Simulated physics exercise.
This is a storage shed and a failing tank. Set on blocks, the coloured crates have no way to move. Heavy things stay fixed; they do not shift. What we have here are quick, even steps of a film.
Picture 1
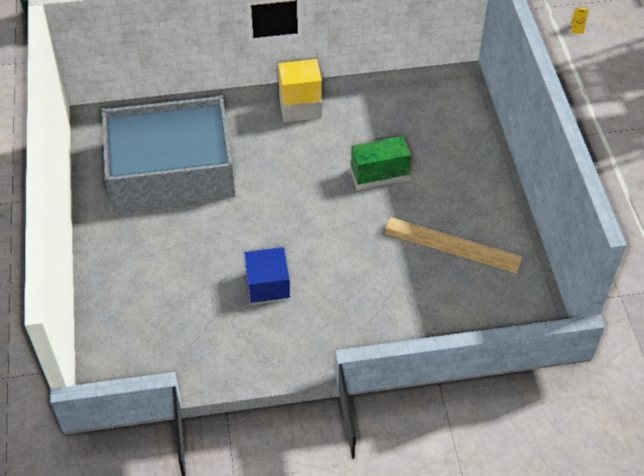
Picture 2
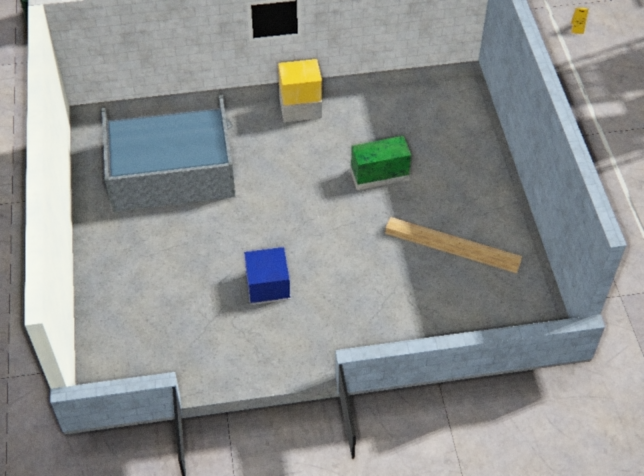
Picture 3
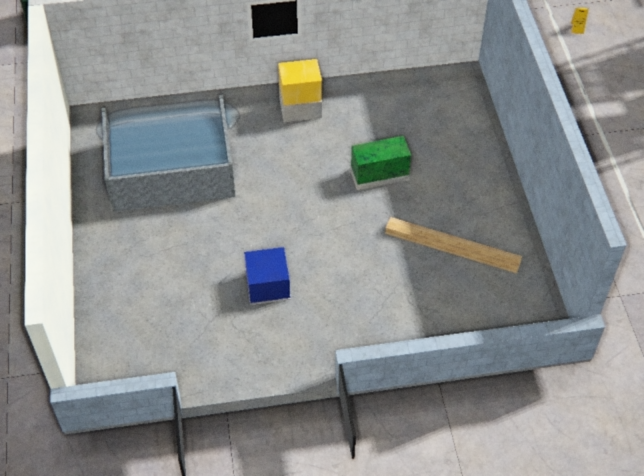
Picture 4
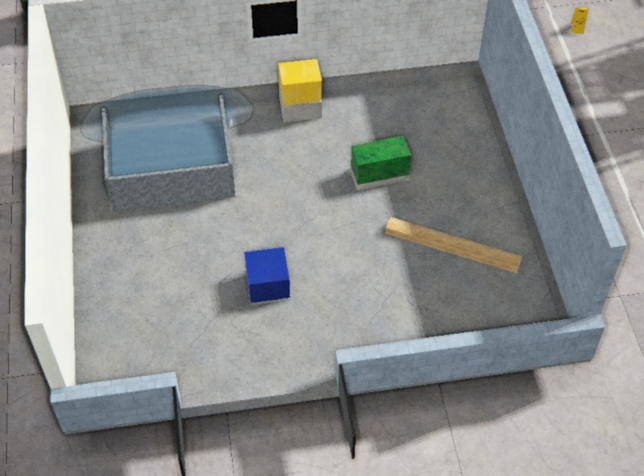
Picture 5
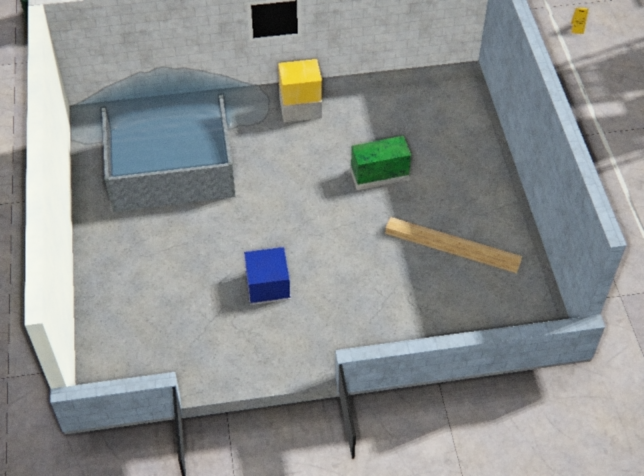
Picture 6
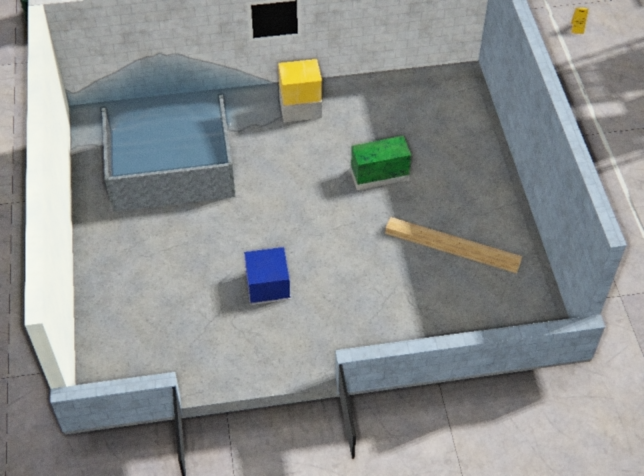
A roofless walled shed with a gap in its front wall is seen from high above, the view fixed. A grey tank of water stands at the back left, with a yellow crate near the back wall, a green one right of centre, a blue one nearer the front and a wooden plank at right. The tank's far side opens and water pours out, spreading against the back wall, while the crates stay still.
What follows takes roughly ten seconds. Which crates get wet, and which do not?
One by one: Yellow crate: High enough; blue crate: Too low; green crate: High enough.
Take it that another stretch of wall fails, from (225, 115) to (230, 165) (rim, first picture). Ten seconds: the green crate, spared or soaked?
Note: Green crate gets reached.
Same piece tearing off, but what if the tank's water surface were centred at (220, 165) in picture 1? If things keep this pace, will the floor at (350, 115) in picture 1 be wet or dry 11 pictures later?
At that spot: Inundated.
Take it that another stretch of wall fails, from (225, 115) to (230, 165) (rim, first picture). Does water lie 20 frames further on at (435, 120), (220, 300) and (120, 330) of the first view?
So it's liquid at the first, nothing at the second and nothing at the third.
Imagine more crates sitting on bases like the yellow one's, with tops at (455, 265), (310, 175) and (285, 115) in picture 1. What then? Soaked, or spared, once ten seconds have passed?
Well, the first one is never reached, the second is never reached, and the third is never reached.
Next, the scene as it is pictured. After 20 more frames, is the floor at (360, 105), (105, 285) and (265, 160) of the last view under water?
Going through them in order, I'd say drenched, drenched and drenched.
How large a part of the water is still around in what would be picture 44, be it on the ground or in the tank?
My estimate is some 98 percent.
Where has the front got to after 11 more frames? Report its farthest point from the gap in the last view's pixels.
I'd point to (475, 63).
A moment on, water covers 10 % of the floor; the yellow crate water round its plinth, the blue crate not reached, the green crate not reached.
Next, water covers 25 % of the floor; the yellow crate water round its plinth, the blue crate not reached, the green crate not reached.
Then, water covers 55 % of the floor; the yellow crate water round its plinth, the blue crate water round its plinth, the green crate water round its plinth.
Later, water covers 85 % of the floor; the yellow crate water round its plinth, the blue crate water round its plinth, the green crate water round its plinth.
In the end, water covers 100 % of the floor; the yellow crate stayed above the water, the blue crate was topped, the green crate stayed above the water.
